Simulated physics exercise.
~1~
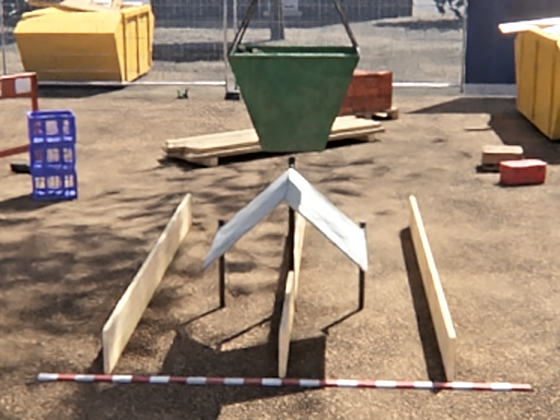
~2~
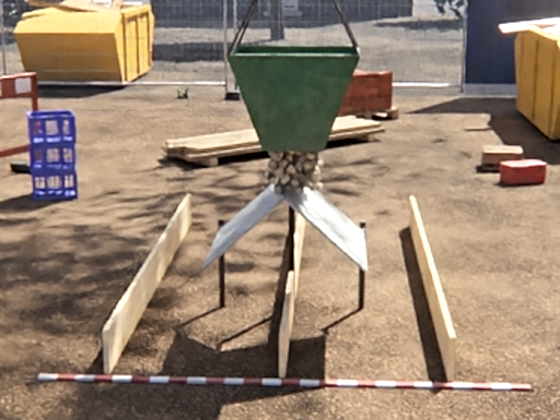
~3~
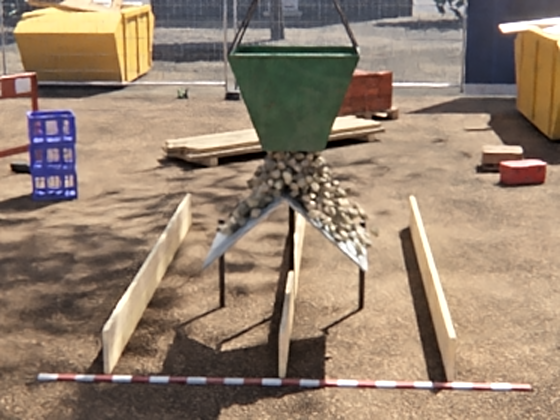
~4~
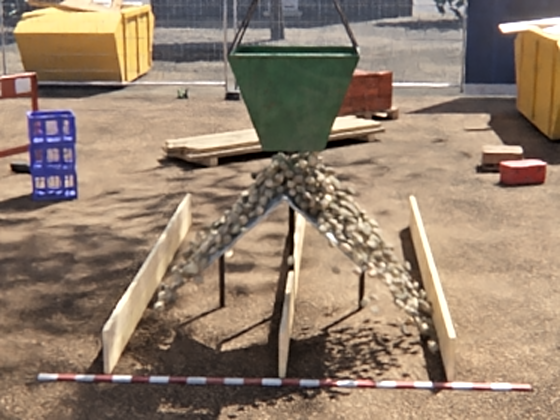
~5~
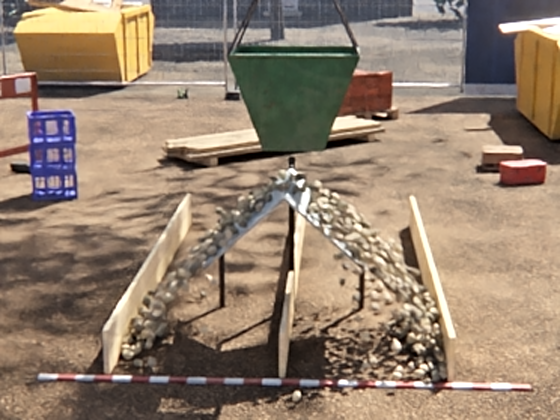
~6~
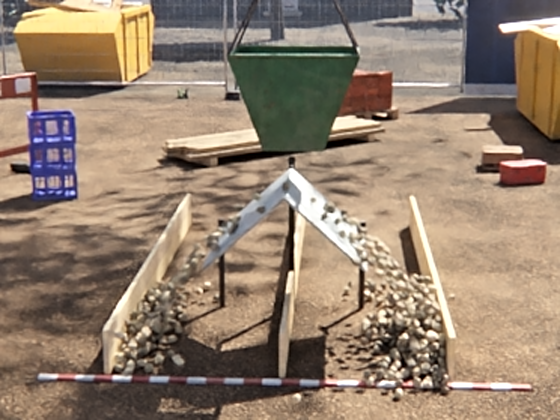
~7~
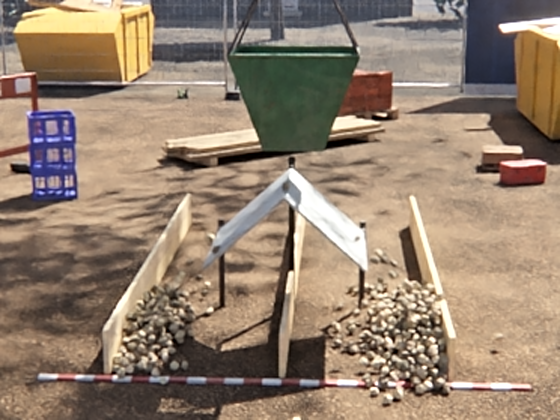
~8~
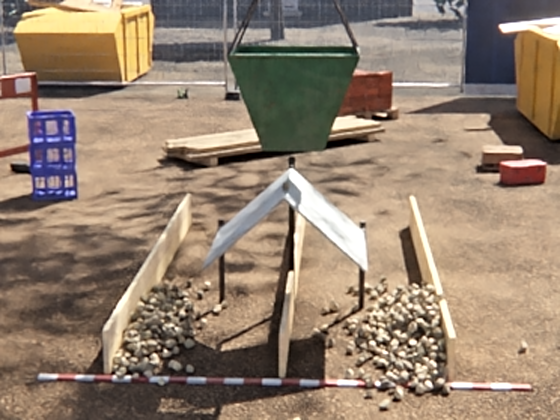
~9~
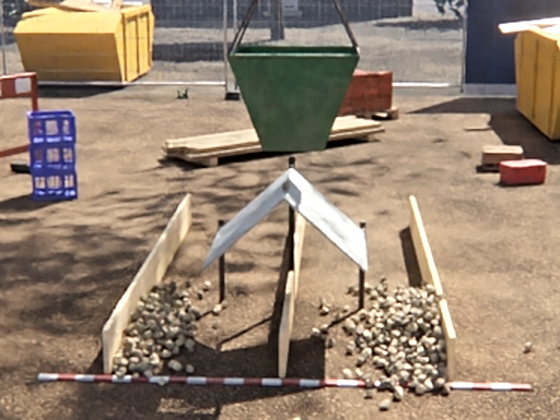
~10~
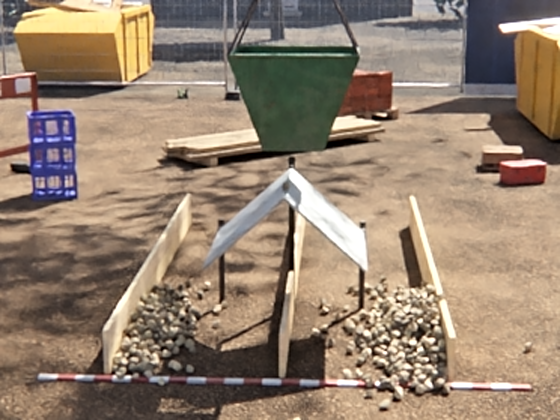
Grey and tan stones poured from the bottom of a hanging green hopper onto a peaked metal sheet, split down both slopes and tumbled between the wooden planks, settling in two piles, the right one clearly bigger than the left.
